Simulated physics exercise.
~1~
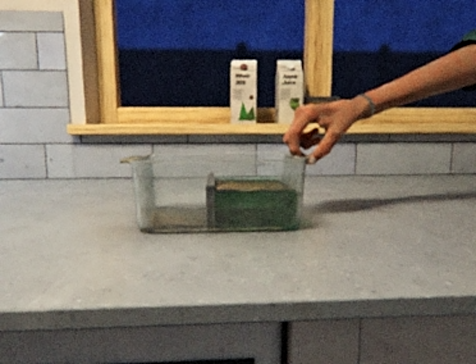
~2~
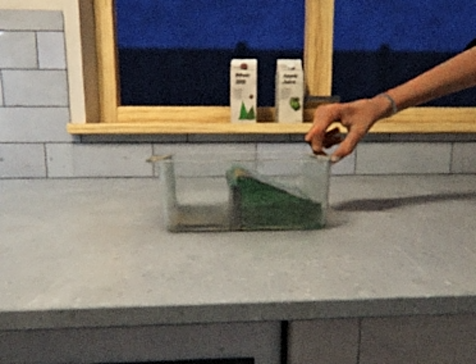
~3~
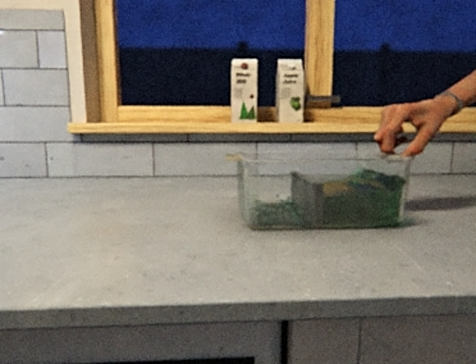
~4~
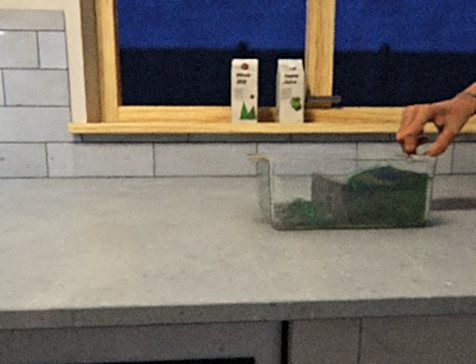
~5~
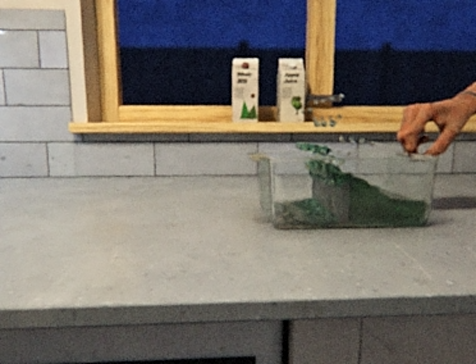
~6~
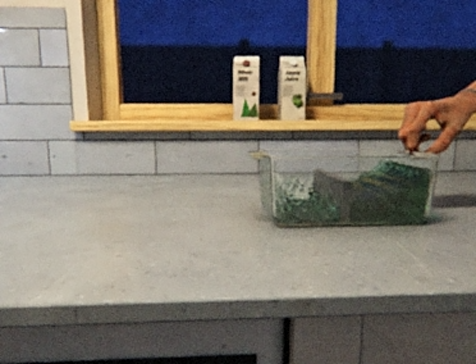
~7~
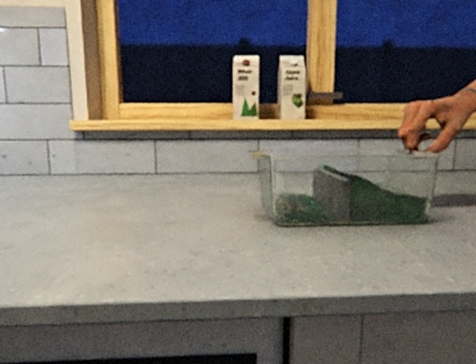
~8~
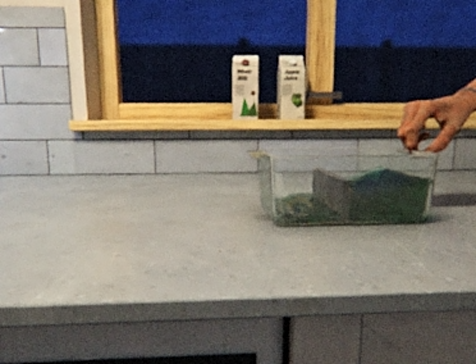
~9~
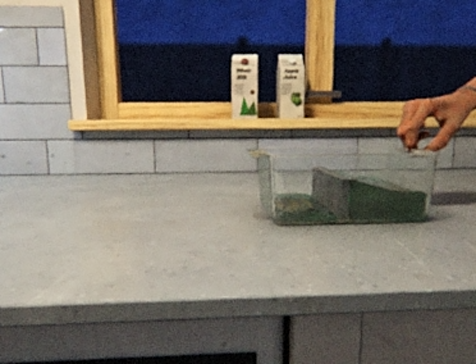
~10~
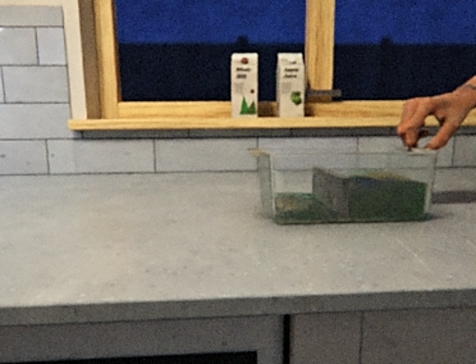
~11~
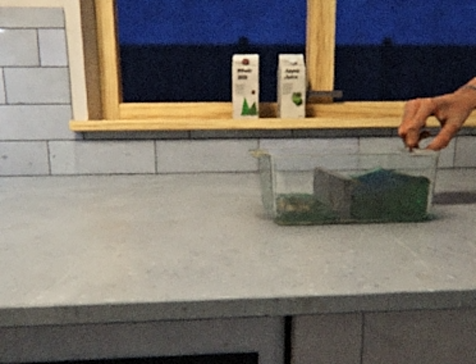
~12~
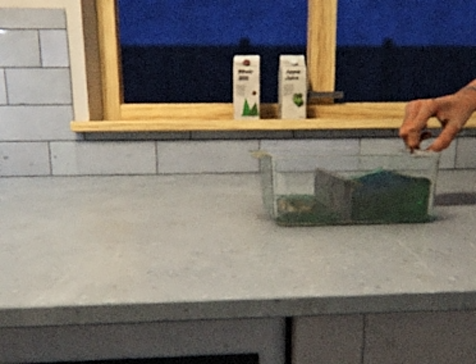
A hand pulls a divided glass box rightwards, and some green water sloshes over the divider.
